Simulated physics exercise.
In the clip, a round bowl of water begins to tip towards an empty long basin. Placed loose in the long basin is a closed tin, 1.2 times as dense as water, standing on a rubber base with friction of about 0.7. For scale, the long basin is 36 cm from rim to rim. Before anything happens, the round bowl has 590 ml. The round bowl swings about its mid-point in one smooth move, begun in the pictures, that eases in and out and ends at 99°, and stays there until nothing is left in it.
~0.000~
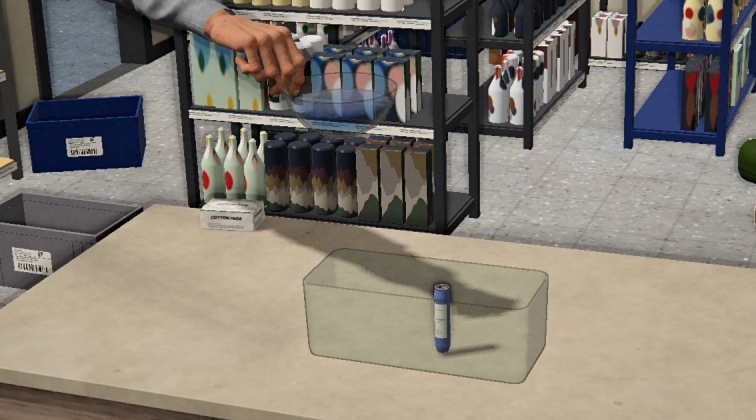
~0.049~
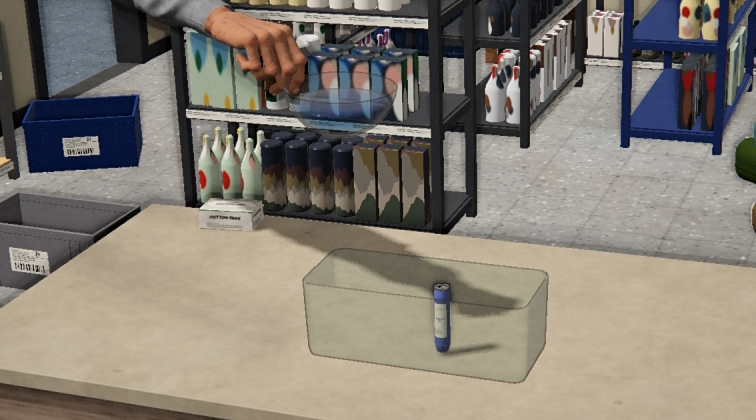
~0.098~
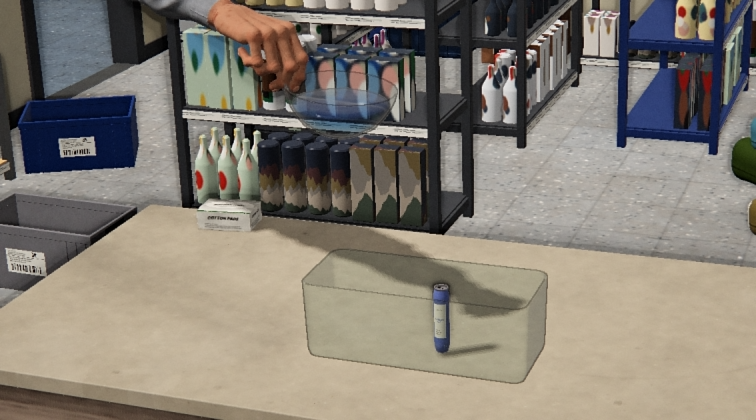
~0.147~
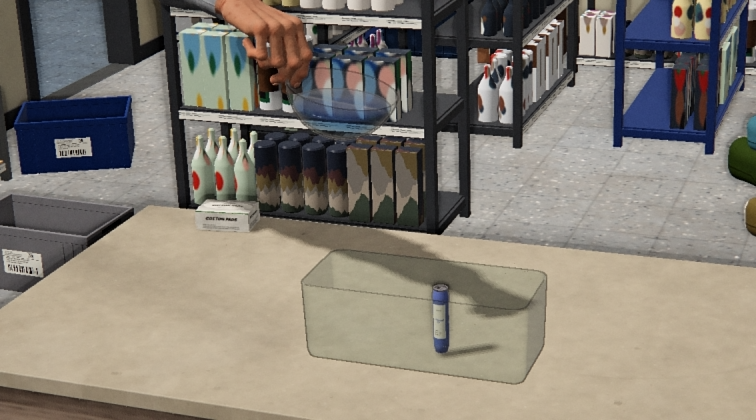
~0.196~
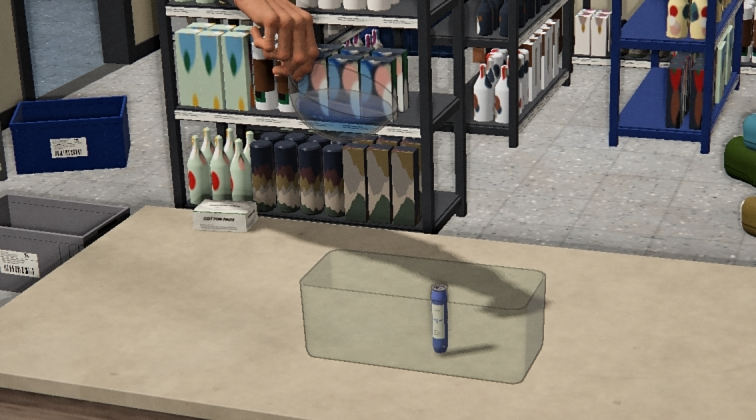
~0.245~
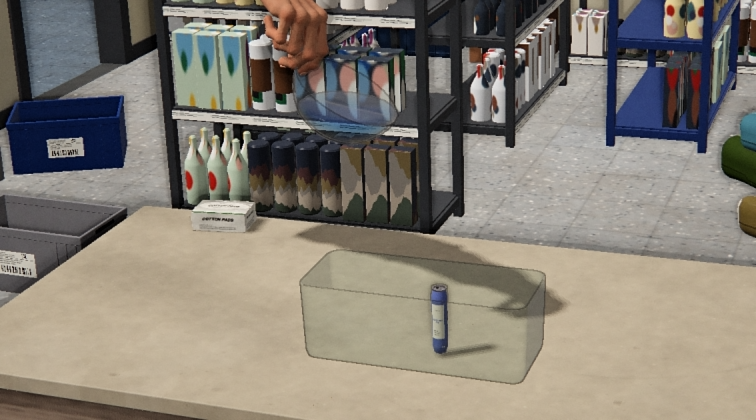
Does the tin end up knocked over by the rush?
No.
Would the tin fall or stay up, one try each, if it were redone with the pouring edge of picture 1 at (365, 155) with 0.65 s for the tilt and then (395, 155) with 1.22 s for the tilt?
First it stays on its base; then it stays on its base.
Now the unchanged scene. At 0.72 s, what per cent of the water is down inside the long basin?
Near 92 in a hundred.
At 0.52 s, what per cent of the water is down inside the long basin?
Fraction in basin: Approx. 12%.
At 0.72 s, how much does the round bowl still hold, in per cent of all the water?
Around 0 percent of it.
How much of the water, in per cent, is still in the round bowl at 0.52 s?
10 %.
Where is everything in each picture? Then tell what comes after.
Tilt 0°; pouring edge (393, 92); surface from (297, 97) to (389, 104); the long basin's rim runs from (319, 266) to (538, 292); the tin's top is at (442, 290), in the first frame.
Tilt 1°; pouring edge (393, 93); surface from (297, 96) to (389, 105), in the second frame.
Tilt 5°; pouring edge (394, 98); surface from (297, 95) to (389, 107), in the third frame.
Tilt 12°; pouring edge (395, 105); surface from (298, 94) to (390, 110), in the fourth frame.
Tilt 21°; pouring edge (394, 114); surface from (300, 94) to (392, 112), in the fifth frame.
Tilt 31°; pouring edge (393, 124); surface from (303, 97) to (393, 117); 1 per cent is over the edge, in the sixth frame.
After 0.52 s the tilt is 89° and 10 per cent is still to pour; the tin stands where it began.
After 0.72 s the tilt is 99° and 0 per cent is still to pour; the tin stands where it began.
After 0.92 s the tilt is 99° and 0 per cent is still to pour; the tin stands where it began.
After 1.15 s the tilt is 99° and 0 per cent is still to pour; the tin stands 1 cm from where it began.
In the end the tin stands where it began.
